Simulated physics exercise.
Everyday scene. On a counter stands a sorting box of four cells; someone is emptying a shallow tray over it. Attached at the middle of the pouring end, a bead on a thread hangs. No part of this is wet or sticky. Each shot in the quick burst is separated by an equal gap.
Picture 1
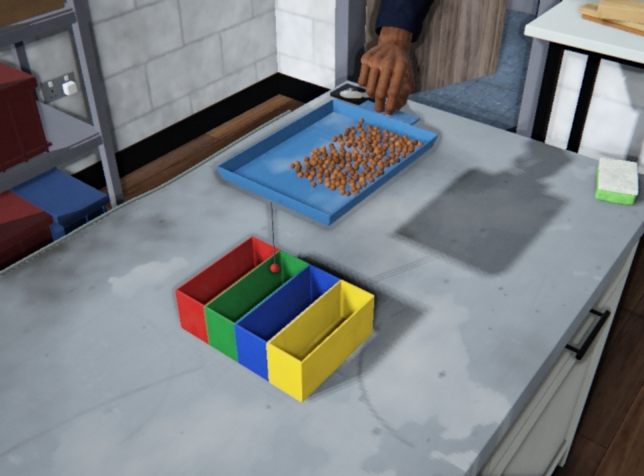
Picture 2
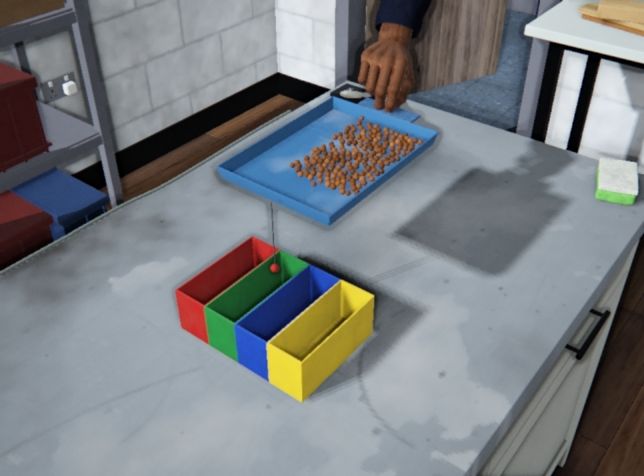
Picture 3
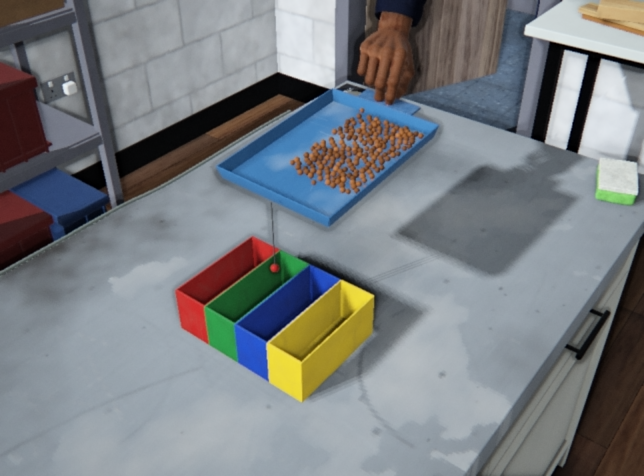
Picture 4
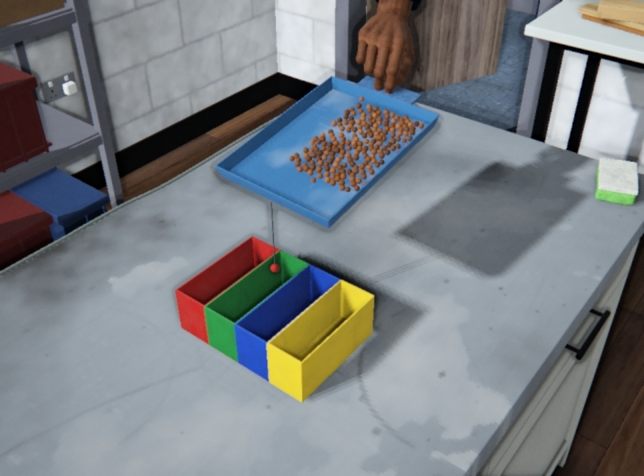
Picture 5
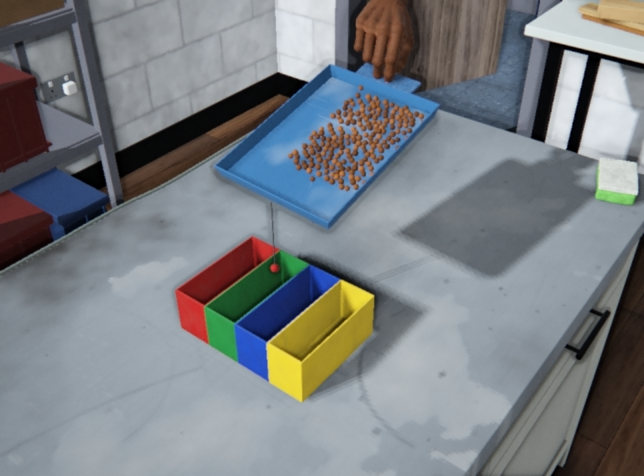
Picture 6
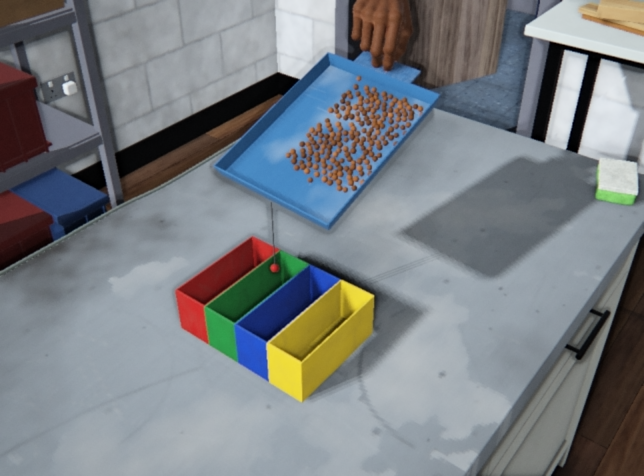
The video shows a hand gripping a blue tray of small brown balls above a counter, near a red, green, blue and yellow sorting box; the hand gradually raises the tray's far end, and the balls spread slightly.
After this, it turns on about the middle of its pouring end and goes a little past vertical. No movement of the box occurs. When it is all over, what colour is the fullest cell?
It is the yellow one.
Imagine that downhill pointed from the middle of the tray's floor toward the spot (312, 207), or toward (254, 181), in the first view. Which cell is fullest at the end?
Well, with the first heading it's the yellow cell, and with the second it's that red cell.
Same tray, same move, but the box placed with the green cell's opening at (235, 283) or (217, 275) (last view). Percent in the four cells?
Near 80 and 40 percent respectively.
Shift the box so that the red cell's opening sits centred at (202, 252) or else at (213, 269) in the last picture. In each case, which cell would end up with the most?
So it would be the cell in yellow first and that yellow cell after that.
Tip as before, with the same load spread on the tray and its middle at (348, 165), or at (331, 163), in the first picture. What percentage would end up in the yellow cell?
Roughly 50 per cent, then roughly 40 per cent.
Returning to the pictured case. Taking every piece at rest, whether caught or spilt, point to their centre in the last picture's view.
Around (297, 357).
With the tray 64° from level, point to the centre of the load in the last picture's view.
(309, 210).
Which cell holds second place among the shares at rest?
The cell in blue.
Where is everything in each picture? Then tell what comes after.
In the first picture, corners of the pouring end at (222, 166) and (329, 213), level; middle of the load at (361, 157), cereal balls; bead on its thread at (275, 268); red cell at (192, 313); green cell at (221, 331); blue cell at (252, 349); yellow cell at (285, 369).
In the second picture, corners of the pouring end at (222, 166) and (328, 213), level; middle of the load at (361, 155).
In the third picture, corners of the pouring end at (221, 166) and (328, 214), tipped barely, lowest at the right corner; middle of the load at (361, 150).
In the fourth picture, corners of the pouring end at (221, 165) and (328, 216), tipped a little, lowest at the right corner; middle of the load at (360, 144).
In the fifth picture, corners of the pouring end at (220, 165) and (327, 218), tipped a little, lowest at the right corner; middle of the load at (360, 138).
In the sixth picture, corners of the pouring end at (219, 165) and (327, 220), tipped clearly, lowest at the right corner; middle of the load at (358, 134), about half on the move; red cell at (192, 313); green cell at (221, 331); blue cell at (252, 349); yellow cell at (285, 369).
Soon, tray tipped steeply; most on the tray; a small part in the yellow cell; a stray few in the blue cell; a stray few in the green cell; a small part falling or outside the box.
A while on, tray tipped past a quarter turn; a small part on the tray; about a third in the yellow cell; about a quarter in the blue cell; a small part in the green cell; about a quarter falling or outside the box.
Towards the end, tray tipped past a quarter turn; about half in the yellow cell; about a third in the blue cell; a small part in the green cell; a stray few falling or outside the box.
Finally, tray tipped past a quarter turn; about half in the yellow cell; about a third in the blue cell; a small part in the green cell; none in the red cell; a stray few outside the box.
